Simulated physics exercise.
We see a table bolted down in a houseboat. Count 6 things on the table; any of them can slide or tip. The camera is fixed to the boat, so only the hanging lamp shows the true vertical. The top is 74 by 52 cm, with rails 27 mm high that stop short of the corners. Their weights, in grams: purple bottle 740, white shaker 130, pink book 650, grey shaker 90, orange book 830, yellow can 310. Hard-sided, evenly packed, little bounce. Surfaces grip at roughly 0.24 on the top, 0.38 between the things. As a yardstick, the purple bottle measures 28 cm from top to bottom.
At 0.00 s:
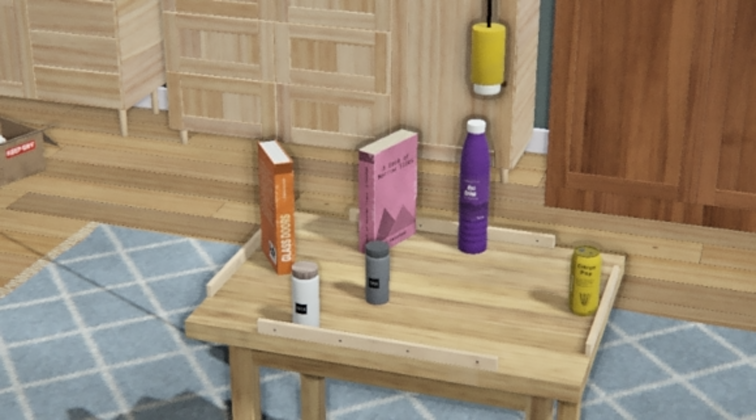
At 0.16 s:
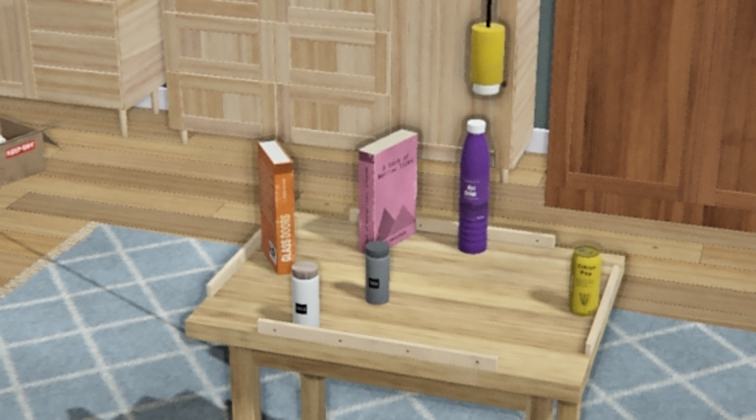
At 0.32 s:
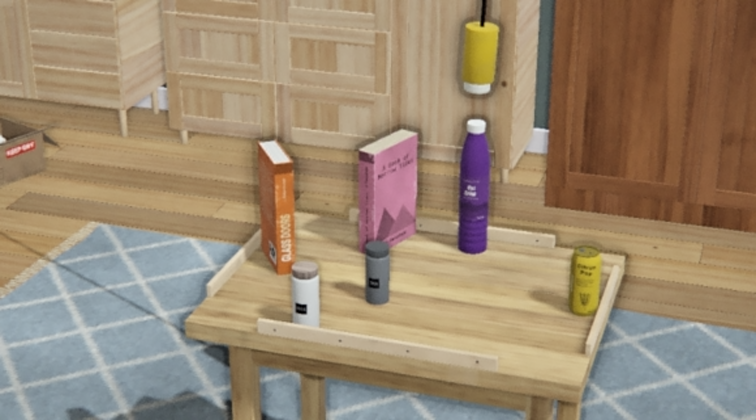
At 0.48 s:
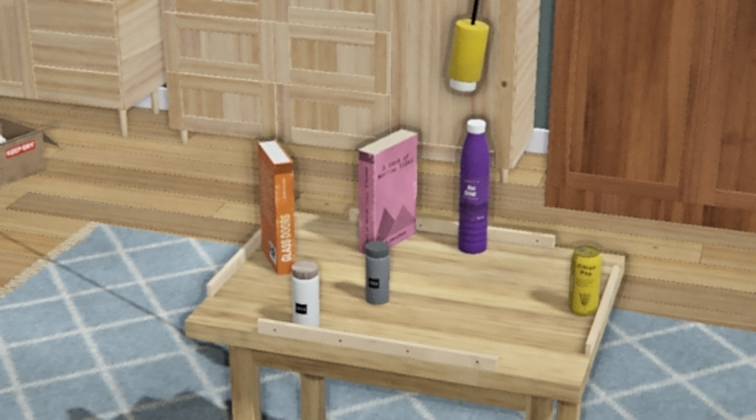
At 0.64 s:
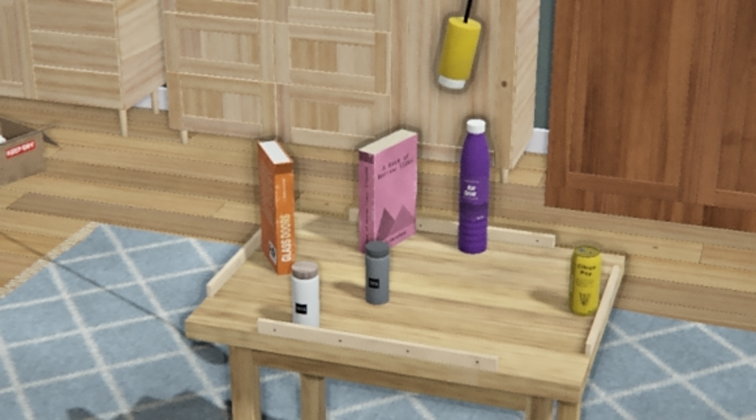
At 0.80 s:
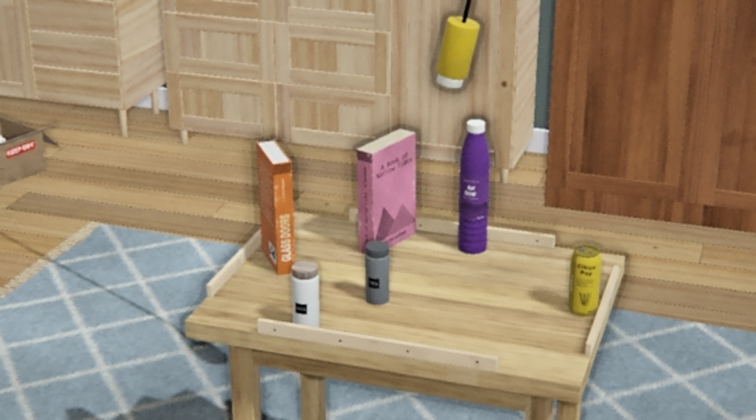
In a room with wooden cabinets and a blue rug, a yellow lamp hung still, then swung gradually to the left, while the books, bottle, shakers and can on the table stayed in place.
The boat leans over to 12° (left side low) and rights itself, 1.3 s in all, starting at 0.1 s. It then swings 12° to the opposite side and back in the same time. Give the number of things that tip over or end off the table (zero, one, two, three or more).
In all, two.
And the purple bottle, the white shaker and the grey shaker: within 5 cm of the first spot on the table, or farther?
The purple bottle keeps its place; the white shaker holds its spot; the grey shaker stays put.
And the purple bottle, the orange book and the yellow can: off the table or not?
The purple bottle ends on the table; the orange book finishes off the table; the yellow can is still on the table.
After 1.30 s, boat level; pink book 72° off its base; orange book 18° off its base.
After 1.70 s, floor tilted 5°, right side down; orange book now off the table; pink book on its side.
After 2.00 s, floor tilted 12°, right side down; pink book on its side.
In the end (3.2 s), off the table, orange book; toppled on the table, pink book; the other 4 under 5 cm from the start. In the last view, purple bottle near (474, 187), white shaker near (306, 298).
